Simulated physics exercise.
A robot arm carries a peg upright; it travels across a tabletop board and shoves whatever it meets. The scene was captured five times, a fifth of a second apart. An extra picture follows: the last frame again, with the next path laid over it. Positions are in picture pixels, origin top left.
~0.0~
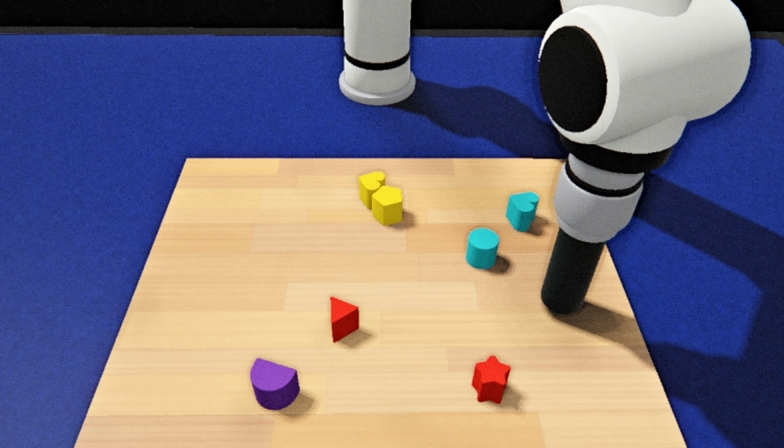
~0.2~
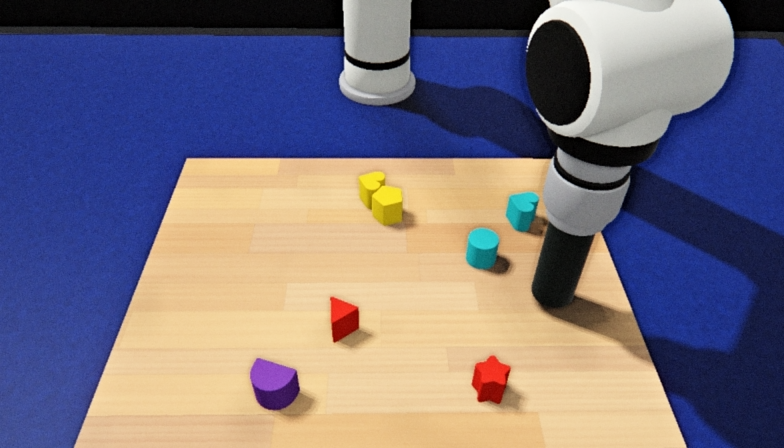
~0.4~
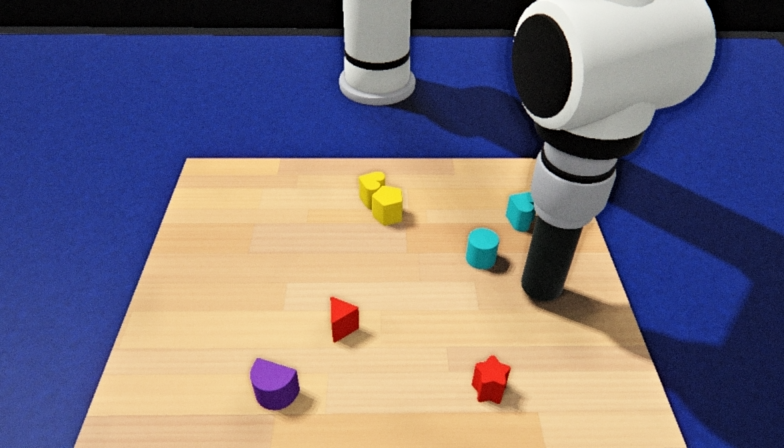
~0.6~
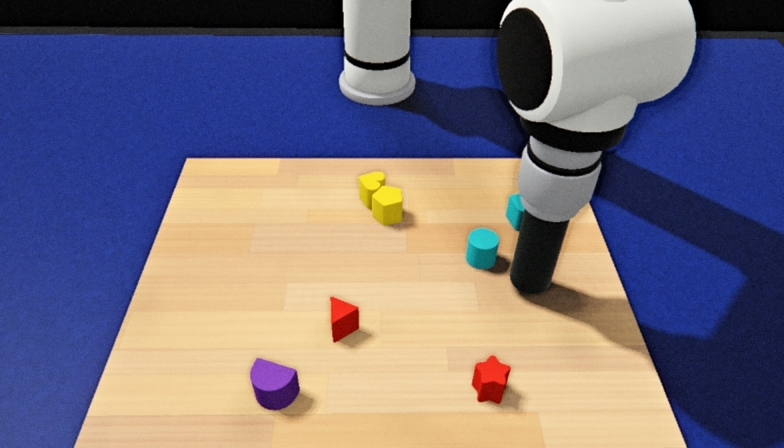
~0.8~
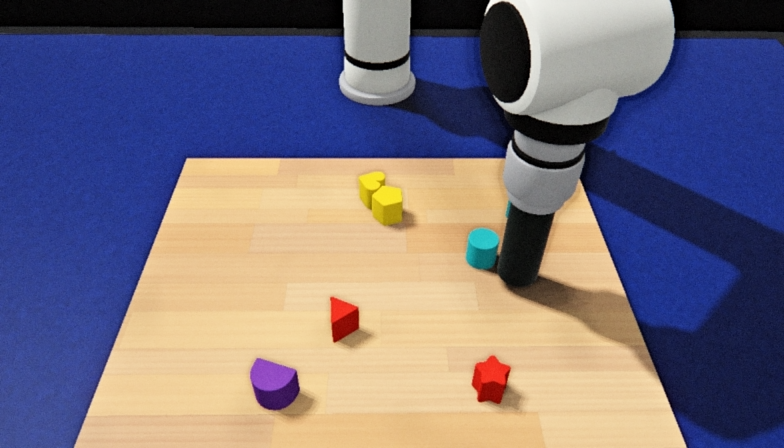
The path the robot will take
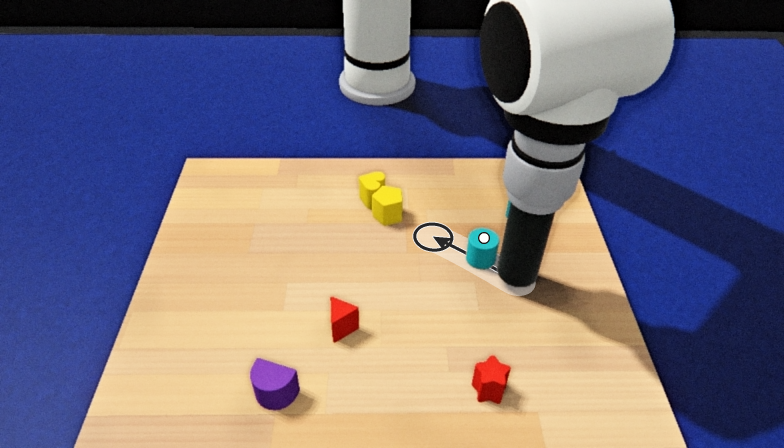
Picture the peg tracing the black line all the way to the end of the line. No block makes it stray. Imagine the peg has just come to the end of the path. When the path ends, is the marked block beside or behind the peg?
No, it doesn't check out.
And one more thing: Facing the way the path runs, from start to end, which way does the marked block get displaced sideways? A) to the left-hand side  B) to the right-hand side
Choice B: To the right-hand side.
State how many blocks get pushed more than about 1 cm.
I think only one will be displaced.
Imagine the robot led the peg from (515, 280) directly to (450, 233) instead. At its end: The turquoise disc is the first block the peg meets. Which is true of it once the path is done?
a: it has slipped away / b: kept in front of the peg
I'll go with b - kept in front of the peg.
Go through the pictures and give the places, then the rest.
In the first picture, tip of the peg at (561, 300), middles of tops, yellow five-sided block at (389, 195), turquoise disc at (484, 238).
In the second picture, peg at (551, 293), nothing pushed.
In the third picture, peg at (541, 287), nothing pushed.
In the fourth picture, peg at (529, 280), nothing pushed.
In the fifth picture, peg at (517, 274), yellow five-sided block at (389, 195), turquoise disc at (484, 238).
The line goes from (515, 280) through (474, 257) to (433, 237); the dot is on the turquoise disc.
On the path given first. One third of the way, peg at (488, 257); turquoise disc at (463, 226).
Two thirds of the way, peg at (460, 243); turquoise disc at (439, 210).
At the end, peg at (434, 230); yellow five-sided block unmoved; turquoise disc at (420, 196).
